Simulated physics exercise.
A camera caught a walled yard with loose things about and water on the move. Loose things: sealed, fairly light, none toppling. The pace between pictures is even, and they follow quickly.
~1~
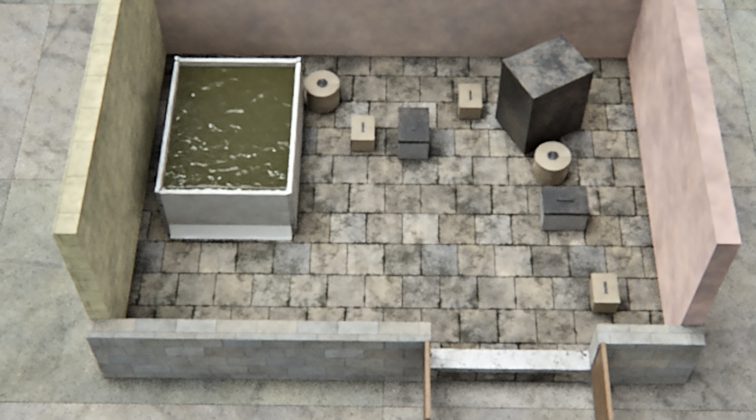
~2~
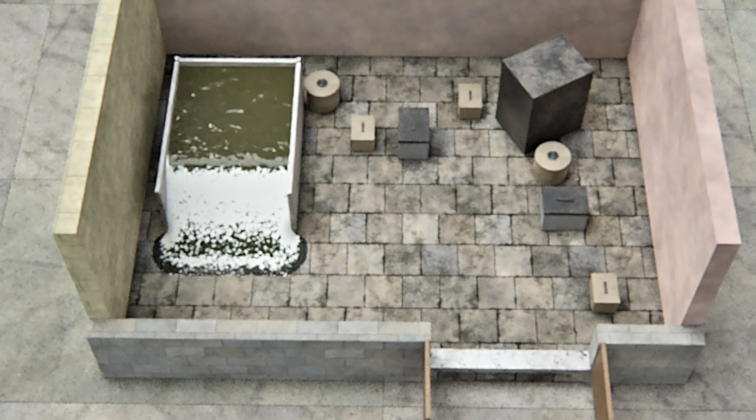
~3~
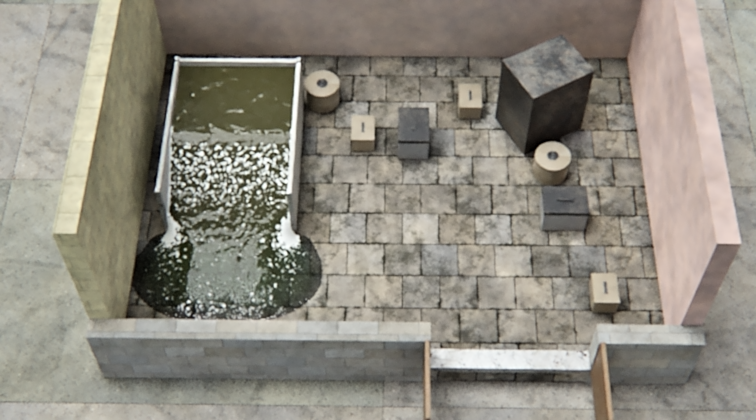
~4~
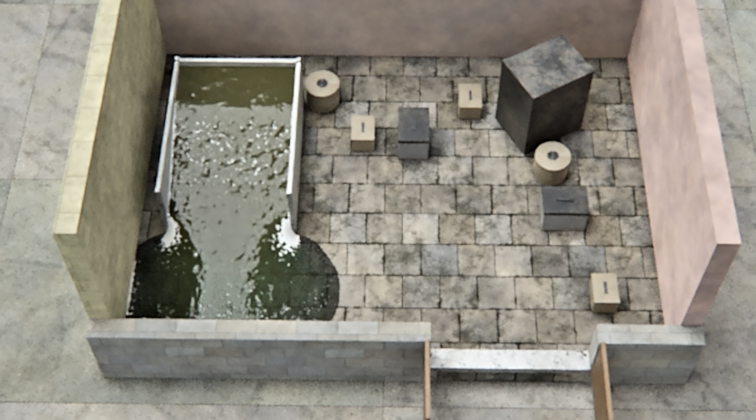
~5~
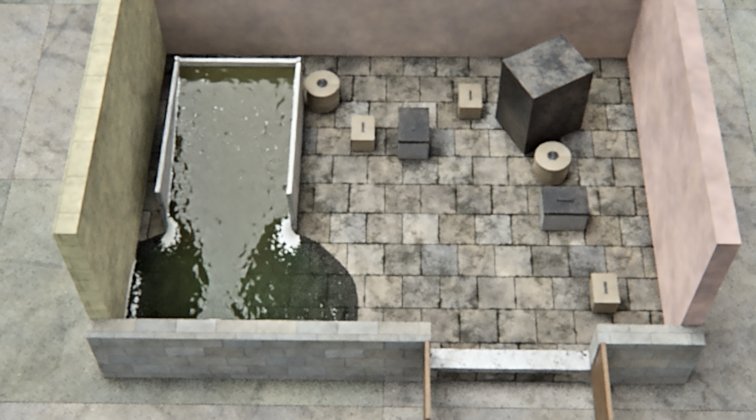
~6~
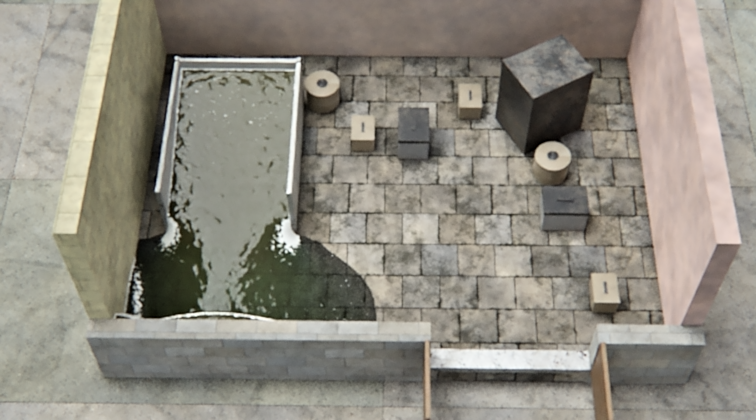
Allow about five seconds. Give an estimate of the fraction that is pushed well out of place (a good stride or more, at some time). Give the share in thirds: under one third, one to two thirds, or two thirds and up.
One to two thirds.
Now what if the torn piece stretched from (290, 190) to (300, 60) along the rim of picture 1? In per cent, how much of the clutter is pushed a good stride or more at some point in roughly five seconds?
Near 90 in a hundred.
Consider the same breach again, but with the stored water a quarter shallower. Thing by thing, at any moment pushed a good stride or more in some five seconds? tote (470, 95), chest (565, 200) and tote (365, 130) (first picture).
The first stayed below the mark, the next passed the mark, and the last stayed below the mark.
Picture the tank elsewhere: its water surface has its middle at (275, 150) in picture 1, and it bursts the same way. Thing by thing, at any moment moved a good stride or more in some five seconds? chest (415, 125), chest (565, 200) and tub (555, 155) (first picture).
Item one not displaced far, item two travelled far enough, item three travelled far enough.
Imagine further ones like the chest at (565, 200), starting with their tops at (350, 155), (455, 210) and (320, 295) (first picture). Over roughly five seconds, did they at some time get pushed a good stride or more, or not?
Listed in sequence, the answers are remains nearby, displaced a stride and displaced a stride.
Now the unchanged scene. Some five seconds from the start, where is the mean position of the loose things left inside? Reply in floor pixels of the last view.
Centre of the remaining clutter: Around (475, 121).
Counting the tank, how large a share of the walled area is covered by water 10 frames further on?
50 per cent or so.
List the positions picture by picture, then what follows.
The first picture shows a tub at (322, 83), on the bottom; a tub at (553, 156) rests on the ground; 0 of 8 have shifted.
The second picture shows a tub at (322, 83), on the bottom; a tub at (553, 156) rests on the ground; 0 of 8 have shifted.
The third picture shows a tub at (322, 83) rests on the ground; a tub at (553, 156) rests on the ground; 0 of 8 have shifted.
The fourth picture shows a tub at (322, 83), on the bottom; a tub at (553, 156) rests on the ground; 0 of 8 have shifted.
The fifth picture shows a tub at (322, 83) rests on the ground; a tub at (553, 156) rests on the ground; 0 of 8 have shifted.
The sixth picture shows a tub at (322, 83) rests on the ground; a tub at (553, 156) rests on the ground; 0 of 8 have shifted.
A moment on, 0 of 8 are well off their spots; 0 afloat.
Next, 0 of 8 are well off their spots; 0 afloat.
Later, 3 of 8 are well off their spots; 3 afloat.
In the end, 4 of 8 are well off their spots, and 4 have been at some point; 5 afloat.
